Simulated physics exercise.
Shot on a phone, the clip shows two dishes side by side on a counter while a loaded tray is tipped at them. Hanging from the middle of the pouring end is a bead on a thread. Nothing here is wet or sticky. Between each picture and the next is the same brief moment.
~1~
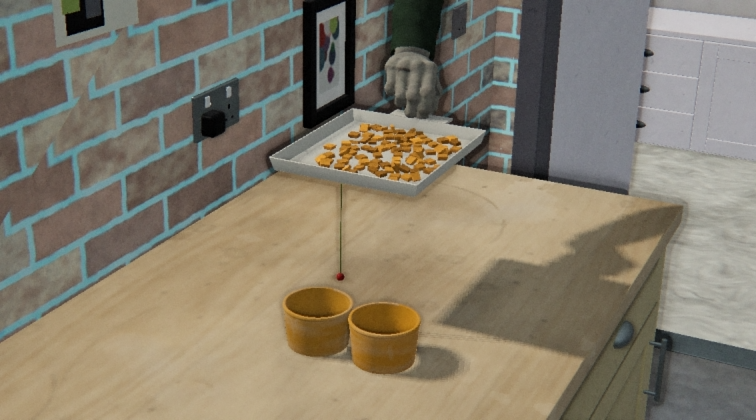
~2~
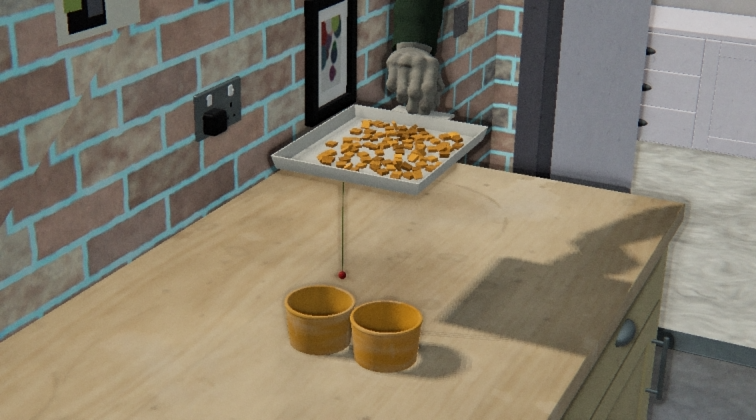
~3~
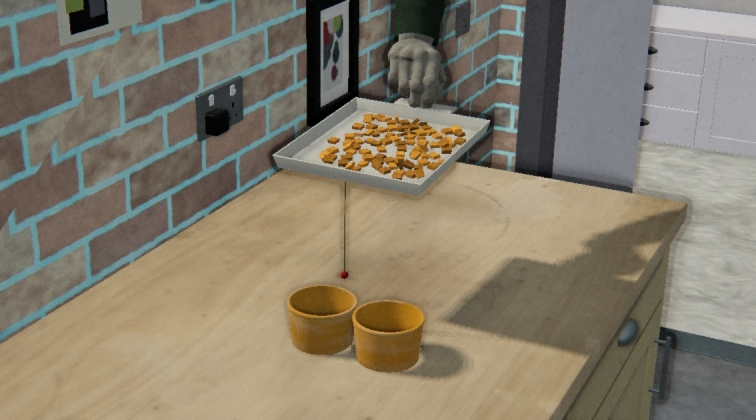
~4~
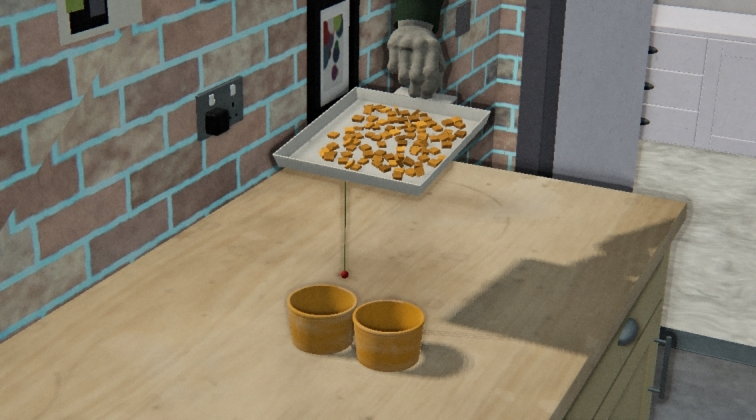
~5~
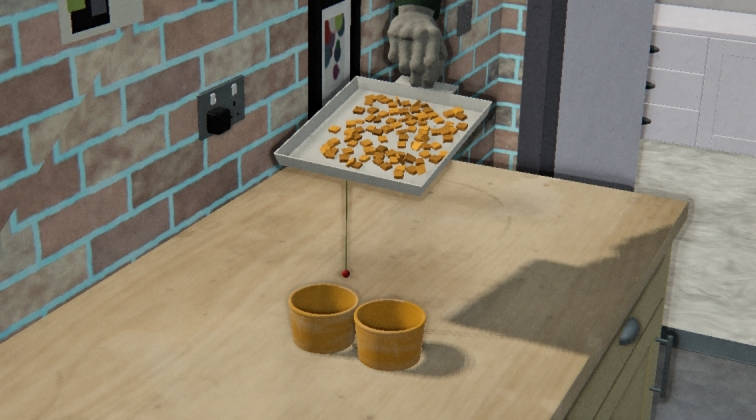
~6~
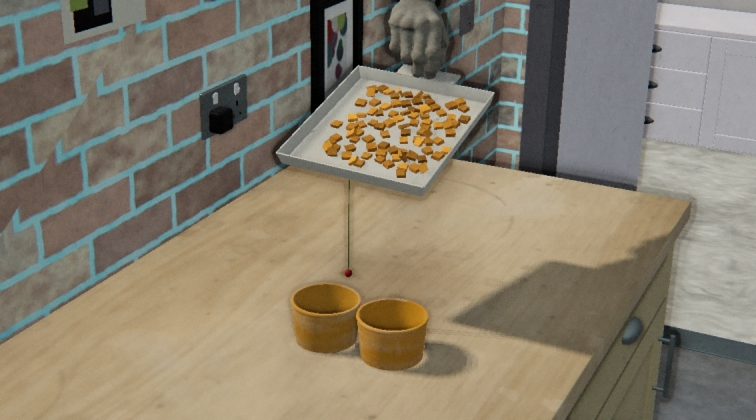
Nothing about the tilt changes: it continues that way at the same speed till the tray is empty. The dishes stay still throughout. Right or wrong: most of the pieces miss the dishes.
Wrong.
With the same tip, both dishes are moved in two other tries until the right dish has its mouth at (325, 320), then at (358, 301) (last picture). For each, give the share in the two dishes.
First some 10, then 40 per cent.
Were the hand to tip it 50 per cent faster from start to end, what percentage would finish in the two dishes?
It would be around 80 per cent.
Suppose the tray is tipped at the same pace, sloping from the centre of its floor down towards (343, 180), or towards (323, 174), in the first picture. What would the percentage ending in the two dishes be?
That comes to 70 per cent the first time and 30 per cent the second.
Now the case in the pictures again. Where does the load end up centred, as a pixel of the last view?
Once nothing moves, the middle sits near (382, 347).
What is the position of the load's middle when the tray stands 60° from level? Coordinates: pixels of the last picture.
Check around (381, 157) in the last picture.
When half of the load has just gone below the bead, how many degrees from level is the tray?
Somewhere near 105°.
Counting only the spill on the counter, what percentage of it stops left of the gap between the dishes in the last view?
Around 50 per cent, I reckon.
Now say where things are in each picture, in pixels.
The first picture shows corners of the pouring end at (274, 157) and (415, 183), level; middle of the load at (397, 150), small crackers; left dish at (302, 333); right dish at (369, 350); bead on its thread at (340, 277).
The second picture shows corners of the pouring end at (276, 155) and (417, 182), level; middle of the load at (399, 147).
The third picture shows corners of the pouring end at (278, 155) and (418, 182), tipped barely, lowest at the right corner; middle of the load at (401, 144).
The fourth picture shows corners of the pouring end at (278, 154) and (418, 183), tipped a little, lowest at the right corner; middle of the load at (401, 138).
The fifth picture shows corners of the pouring end at (279, 152) and (419, 184), tipped a little, lowest at the right corner; middle of the load at (402, 132).
The sixth picture shows corners of the pouring end at (281, 151) and (422, 185), tipped clearly, lowest at the right corner; middle of the load at (404, 126); left dish at (310, 329); right dish at (377, 346).
Soon after the last picture, tray tipped steeply; all on the tray.
A little later, tray tipped right over; about half on the tray; a small part in the right dish; a stray few in the left dish; a stray few outside both; about a third in the air.
Later still, tray tipped past a quarter turn; about two thirds in the right dish; about a quarter in the left dish; a small part outside both.
At rest, tray tipped past a quarter turn; about two thirds in the right dish; about a quarter in the left dish; a small part outside both.
